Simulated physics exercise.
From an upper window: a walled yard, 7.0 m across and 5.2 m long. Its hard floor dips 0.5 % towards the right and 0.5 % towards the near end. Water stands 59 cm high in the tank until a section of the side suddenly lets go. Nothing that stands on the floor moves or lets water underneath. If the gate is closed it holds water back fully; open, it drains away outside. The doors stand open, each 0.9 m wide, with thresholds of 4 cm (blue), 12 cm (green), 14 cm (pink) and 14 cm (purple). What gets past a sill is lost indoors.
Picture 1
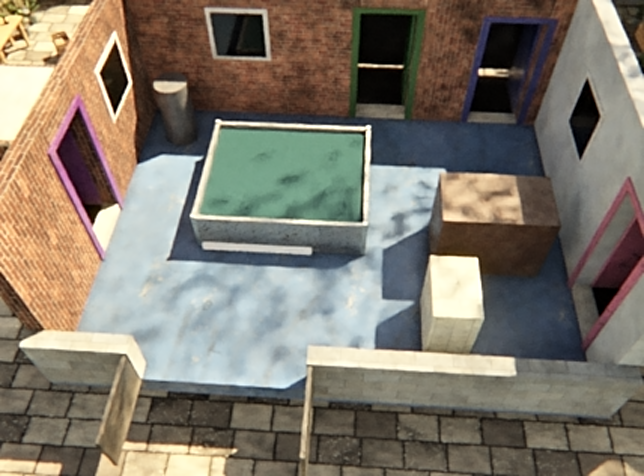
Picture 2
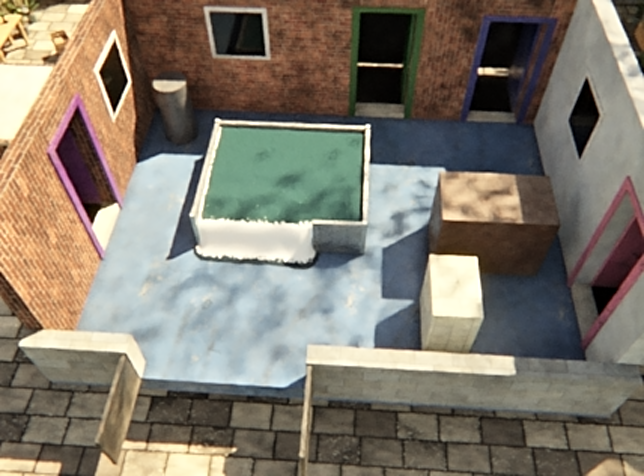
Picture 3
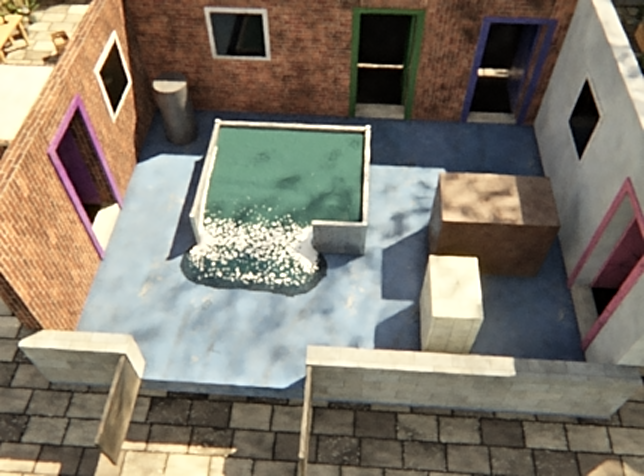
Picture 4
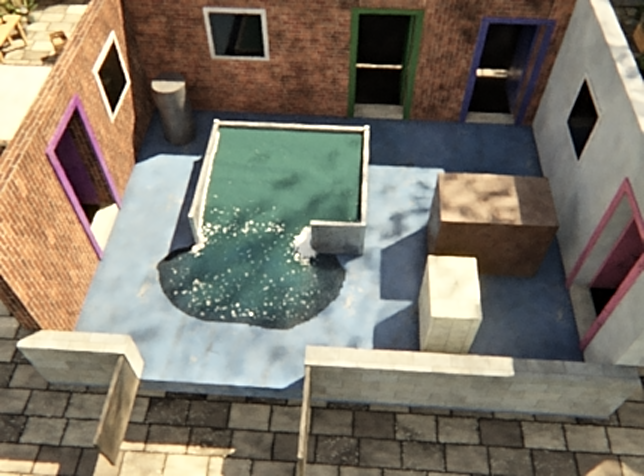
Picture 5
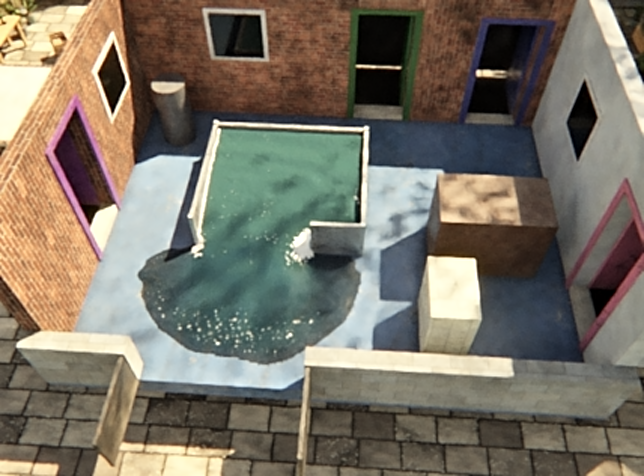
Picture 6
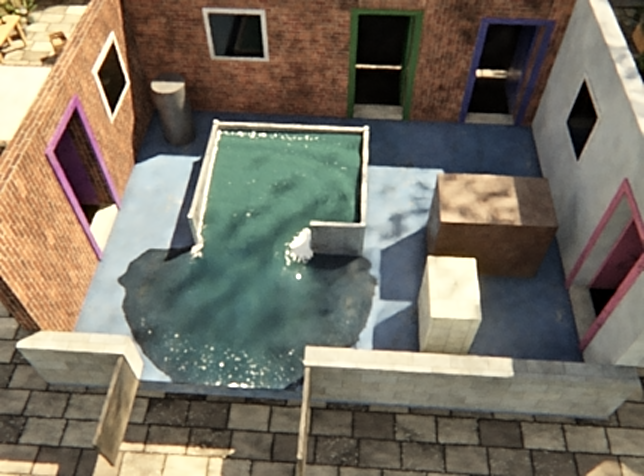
Green water burst out through the front of a raised tank in a walled yard, foaming at first, then spread in a wide, dark rounded pool across the blue floor to the low front wall.
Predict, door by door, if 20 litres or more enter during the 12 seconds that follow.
Within that time: At the blue door it does not reach the limit; at the green door it keeps below the limit; at the pink door it keeps below the limit; at the purple door it does not reach the limit.
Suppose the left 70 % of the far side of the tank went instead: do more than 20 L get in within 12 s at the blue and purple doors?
Against that limit: Blue above, purple under.
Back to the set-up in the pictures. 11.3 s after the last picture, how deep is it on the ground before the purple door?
Some 3.5 cm.
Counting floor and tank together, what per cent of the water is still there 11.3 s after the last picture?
Roughly 34 in a hundred.
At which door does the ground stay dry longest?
Last comes the blue one.
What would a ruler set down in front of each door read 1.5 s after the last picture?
Depths in cm: Blue 0, green 0, pink 0, purple 0.
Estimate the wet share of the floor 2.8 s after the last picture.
Near 45 per cent is wet.
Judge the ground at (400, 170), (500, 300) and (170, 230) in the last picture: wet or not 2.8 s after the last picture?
In turn: Still dry, still dry, under water.
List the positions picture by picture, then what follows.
The first frame shows the tank at (287, 173) is whole and still, 59 cm deep.
In the second frame, the front is at (199, 251), 0.9 m from the gap at (256, 236); 0.4 m2 of floor is under water; 59 cm left at the back of the tank.
In the third frame, the front is at (187, 267), 1.1 m from the gap at (256, 238); 1.3 m2 of floor is under water; 59 cm left at the back of the tank.
In the fourth frame, the front is at (310, 313), 1.5 m from the gap at (255, 239); 2.7 m2 of floor is under water; 59 cm left at the back of the tank.
In the fifth frame, the front is at a hidden place, 1.9 m from the gap at (255, 240); 4.1 m2 of floor is under water; 58 cm left at the back of the tank.
In the sixth frame, the front is at a hidden place, 2.4 m from the gap at (255, 240); 5.7 m2 of floor is under water; 51 cm left at the back of the tank.
Then, 0.7 s after the last picture water covers 25 % of the floor and is deepest (30 cm) near (232, 257); blue door not reached, green door not reached, pink door not reached, purple door not reached.
Then, 1.5 s after the last picture water covers 30 % of the floor and is deepest (37 cm) near (65, 357); blue door not reached, green door not reached, pink door not reached, purple door not reached.
Then, 2.8 s after the last picture water covers 45 % of the floor and is deepest (20 cm) near (65, 357); blue door not reached, green door not reached, pink door 4 cm at the sill, 0 L in, purple door 6 cm at the sill, 0 L in.
Then, 6.3 s after the last picture water covers 70 % of the floor and is deepest (10 cm) near (78, 358); blue door not reached, green door not reached, pink door 4 cm at the sill, 0 L in, purple door 4 cm at the sill, 0 L in.
Then, 11.3 s after the last picture water covers 95 % of the floor and is deepest (6 cm) near (534, 171); blue door 4 cm at the sill, 0 L in, green door 2 cm at the sill, 0 L in, pink door 3 cm at the sill, 0 L in, purple door 3 cm at the sill, 0 L in.
